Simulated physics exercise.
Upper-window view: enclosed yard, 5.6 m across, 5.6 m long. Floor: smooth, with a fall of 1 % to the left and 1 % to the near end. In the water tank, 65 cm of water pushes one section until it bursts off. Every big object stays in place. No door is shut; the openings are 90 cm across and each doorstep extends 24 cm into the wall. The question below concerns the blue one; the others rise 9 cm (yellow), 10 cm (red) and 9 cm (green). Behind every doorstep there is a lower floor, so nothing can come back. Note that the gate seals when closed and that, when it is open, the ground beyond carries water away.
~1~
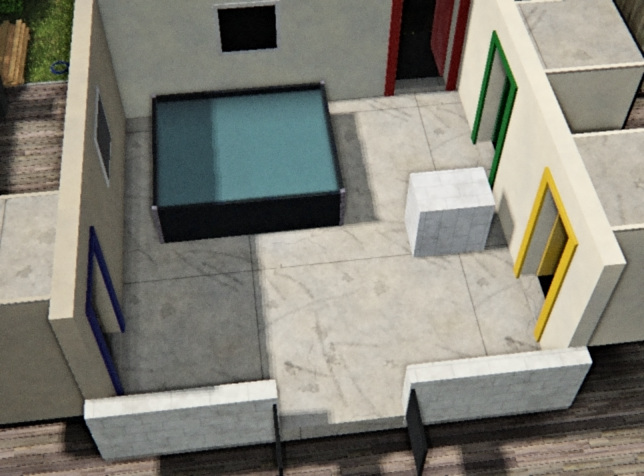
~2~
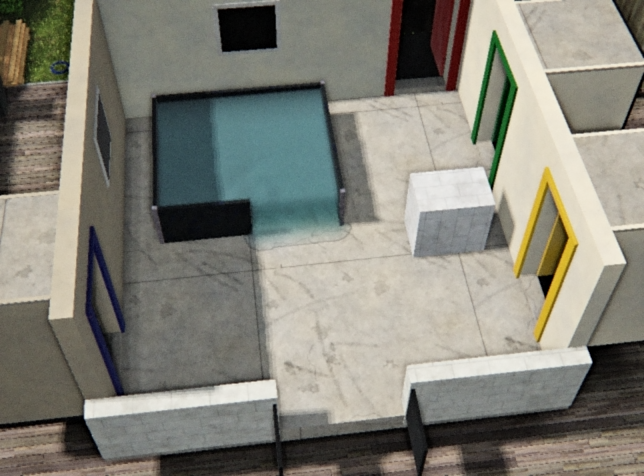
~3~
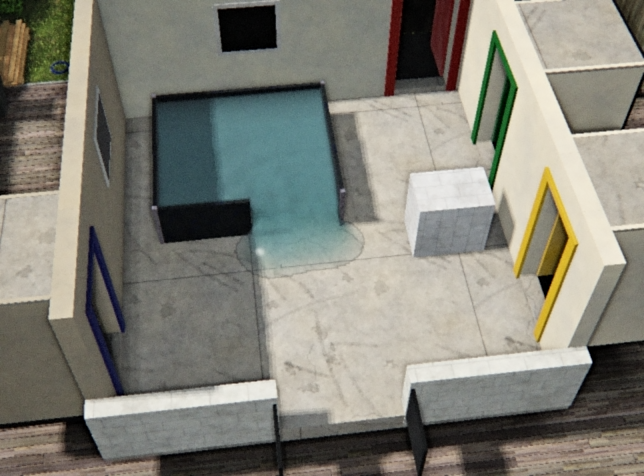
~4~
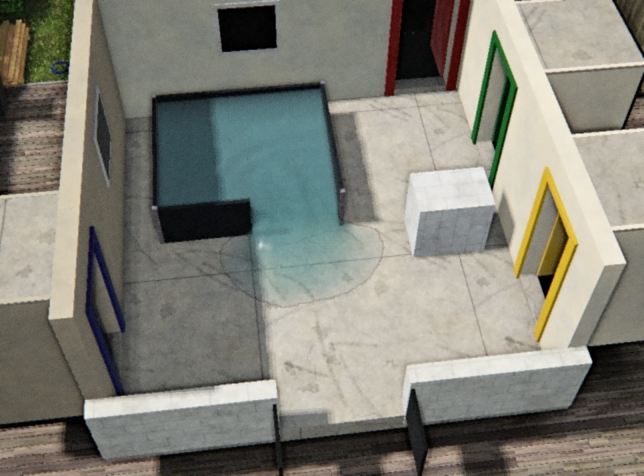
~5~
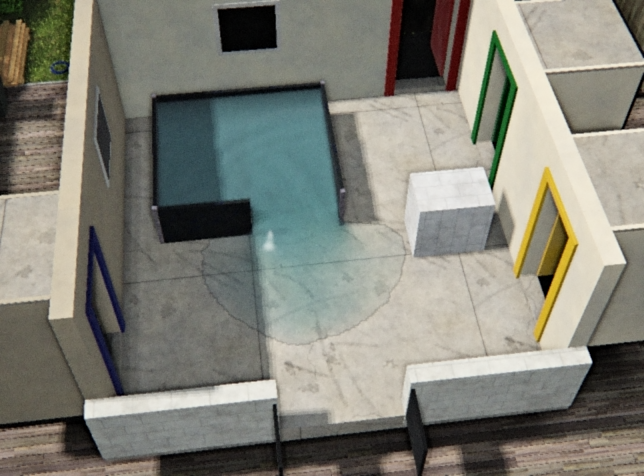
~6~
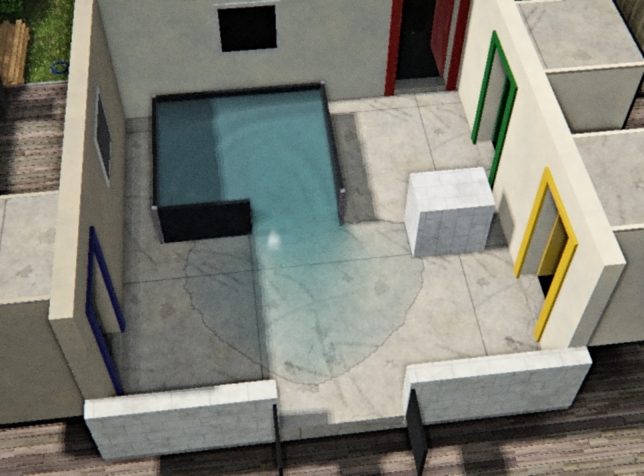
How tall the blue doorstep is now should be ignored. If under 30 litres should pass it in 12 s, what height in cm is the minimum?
The minimum is around 9.5 cm.
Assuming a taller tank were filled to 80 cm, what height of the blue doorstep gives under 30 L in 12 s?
12.5 cm.
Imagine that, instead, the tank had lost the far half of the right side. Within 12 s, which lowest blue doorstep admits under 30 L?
With that break, close to 10.0 cm.
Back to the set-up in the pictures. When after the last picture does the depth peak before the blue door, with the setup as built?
The depth peaks at about 2.4 seconds.
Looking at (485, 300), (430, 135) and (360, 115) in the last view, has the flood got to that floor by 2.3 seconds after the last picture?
1: Awash; 2: Unwetted; 3: Unwetted.
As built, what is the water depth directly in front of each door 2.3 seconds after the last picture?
Centimetres: Yellow = 17, red = 0, blue = 12, green = 0.
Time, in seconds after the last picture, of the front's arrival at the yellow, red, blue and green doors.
Yellow: 1.3 s; red: 4.5 s; blue: 1.0 s; green: 3.4 s.
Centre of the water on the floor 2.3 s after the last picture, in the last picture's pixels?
Centre of mass: About (287, 240) px.
Then, 0.7 s after the last picture water covers 40 % of the floor, deepest (36 cm) near (321, 238); it has not reached the blue door.
Then, 2.3 s after the last picture water covers 55 % of the floor, deepest (32 cm) near (498, 387); 12 cm at the blue door, 9 litres in over its 5 cm doorstep.
Then, 11.3 s after the last picture water covers 95 % of the floor, deepest (10 cm) near (278, 412); 6 cm at the blue door, 111 litres in over its 5 cm doorstep.
At the blue door as built, the water peaked near 12 cm, 2.3 s after the last picture.
Run again over the same 12 s with other heights there, 43 litres in over 8.5 cm, 17 litres over 11.5 cm. The limit of 30 litres is kept from about 9.5 cm up.
